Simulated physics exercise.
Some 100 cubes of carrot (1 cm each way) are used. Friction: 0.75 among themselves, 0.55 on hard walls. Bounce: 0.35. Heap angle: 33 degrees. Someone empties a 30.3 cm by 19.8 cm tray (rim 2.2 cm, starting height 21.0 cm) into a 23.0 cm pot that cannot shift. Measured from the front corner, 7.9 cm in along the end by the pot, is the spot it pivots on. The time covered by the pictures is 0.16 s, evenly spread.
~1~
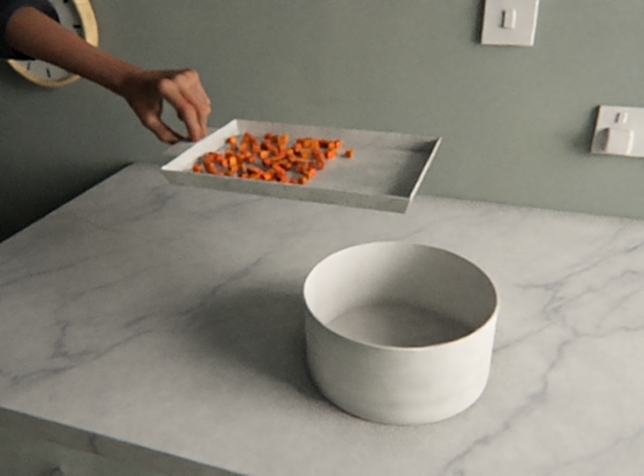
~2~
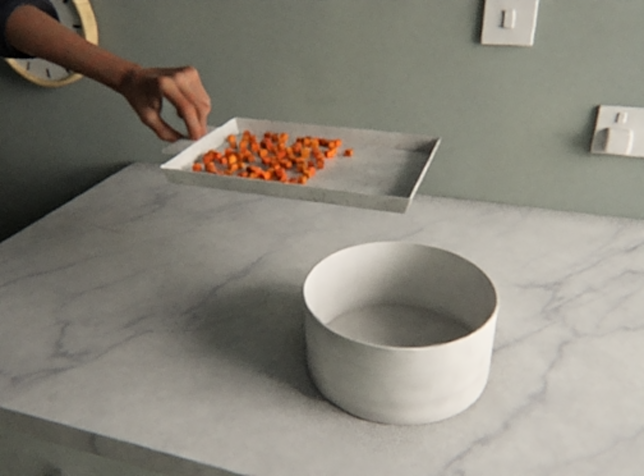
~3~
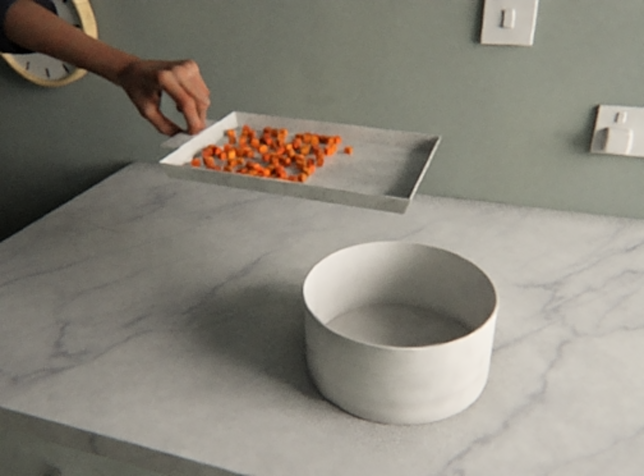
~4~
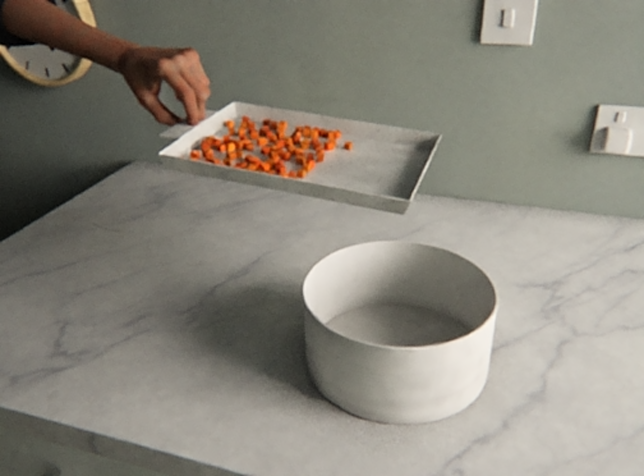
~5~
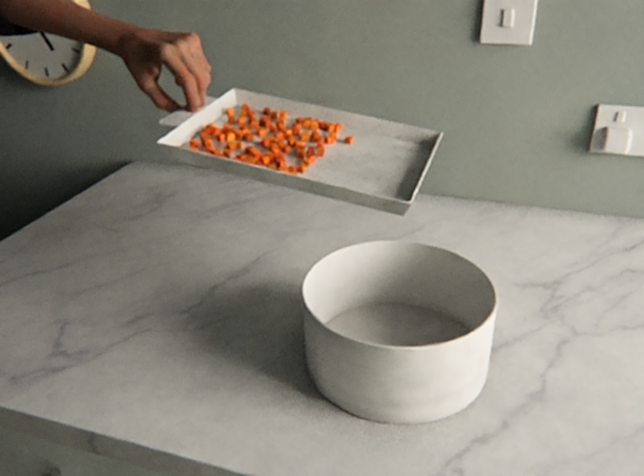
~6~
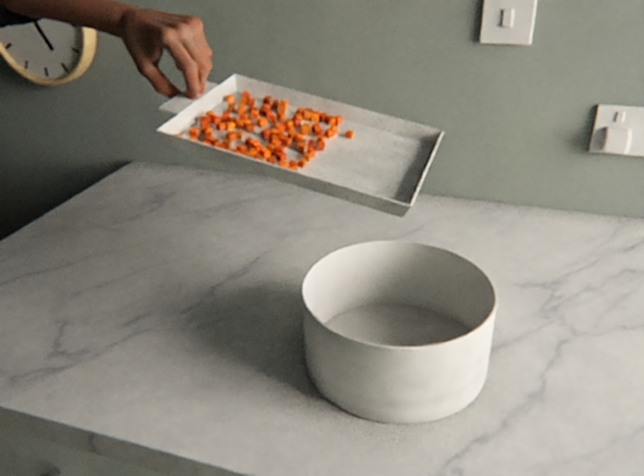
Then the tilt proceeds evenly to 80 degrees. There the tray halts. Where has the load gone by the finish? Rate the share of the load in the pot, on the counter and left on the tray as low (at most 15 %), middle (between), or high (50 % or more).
Pot - high, counter - low, left on the tray - low.
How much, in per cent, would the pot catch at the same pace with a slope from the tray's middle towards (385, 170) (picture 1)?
5 %.
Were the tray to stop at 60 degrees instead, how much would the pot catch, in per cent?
It would land at about 55 percent.
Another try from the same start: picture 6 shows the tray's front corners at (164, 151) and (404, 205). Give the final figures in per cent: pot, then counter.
Final per cent - pot 95, counter 0.
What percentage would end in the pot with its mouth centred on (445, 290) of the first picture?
95 %.
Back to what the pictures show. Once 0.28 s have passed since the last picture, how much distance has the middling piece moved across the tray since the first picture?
Displacement on the tray: About 1 cm.
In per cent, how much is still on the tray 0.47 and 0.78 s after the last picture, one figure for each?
100 then 15.
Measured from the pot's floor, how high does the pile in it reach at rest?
It stands at some 2.5 cm.
Then, 0.28 s after the last picture, tilt 45 degrees; the tray holds 100 %, the pot 0 %.
Then, 0.47 s after the last picture, tilt 68 degrees; the tray holds 100 %, the pot 0 %.
Then, 0.78 s after the last picture, tilt 80 degrees; the tray holds 15 %, the pot 80 %.
In the end, pot 95 %, counter 5 %, tray 0 %.
